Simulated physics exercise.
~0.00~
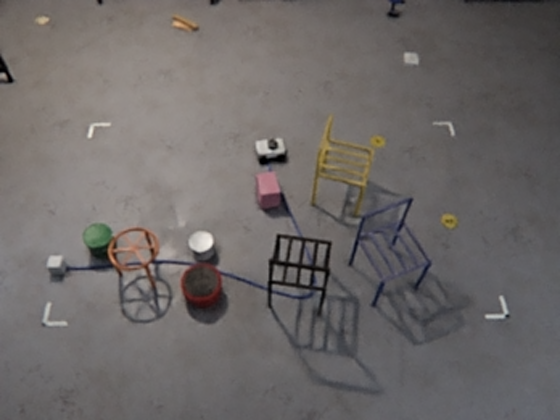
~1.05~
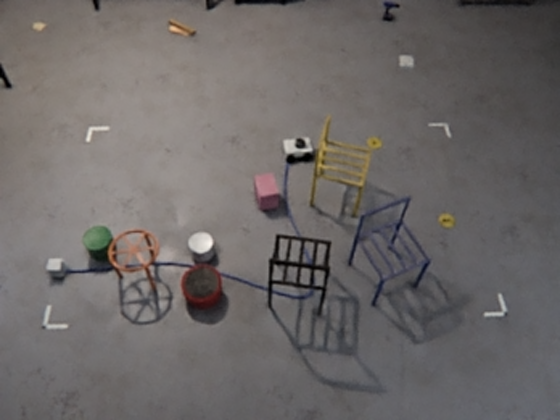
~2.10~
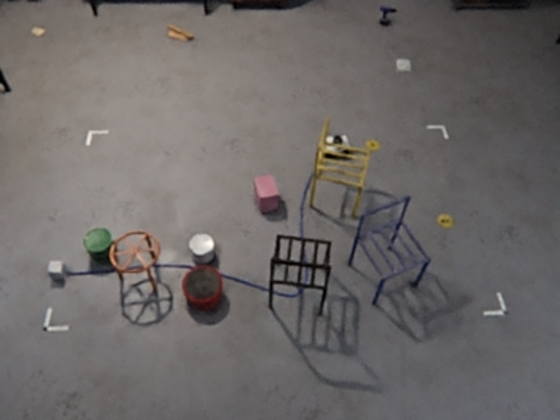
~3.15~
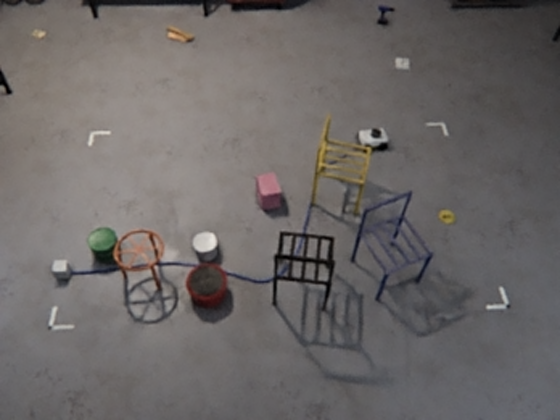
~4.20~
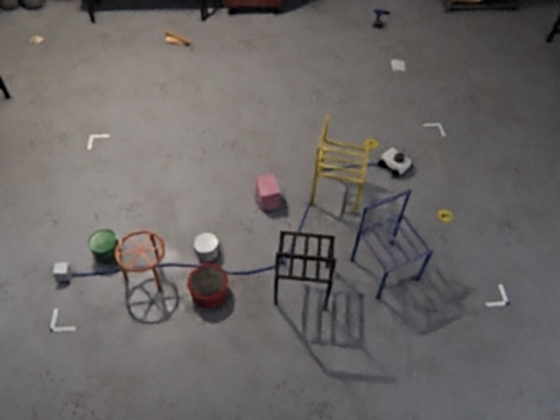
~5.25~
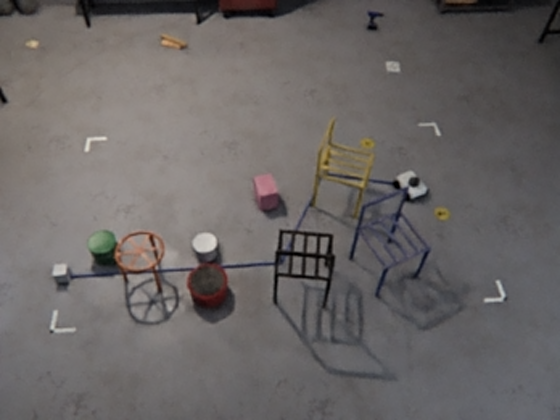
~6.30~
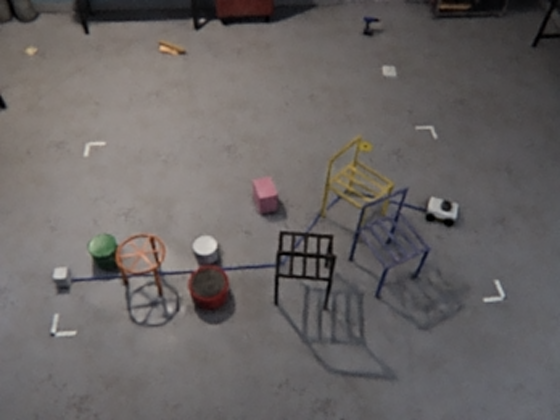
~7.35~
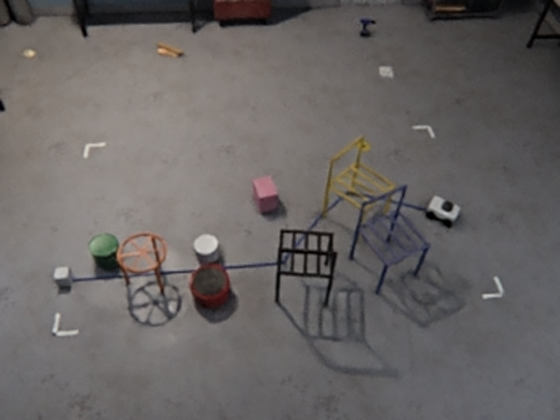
A small white cart drives right around the yellow chair, and its lead drags the chair slightly.
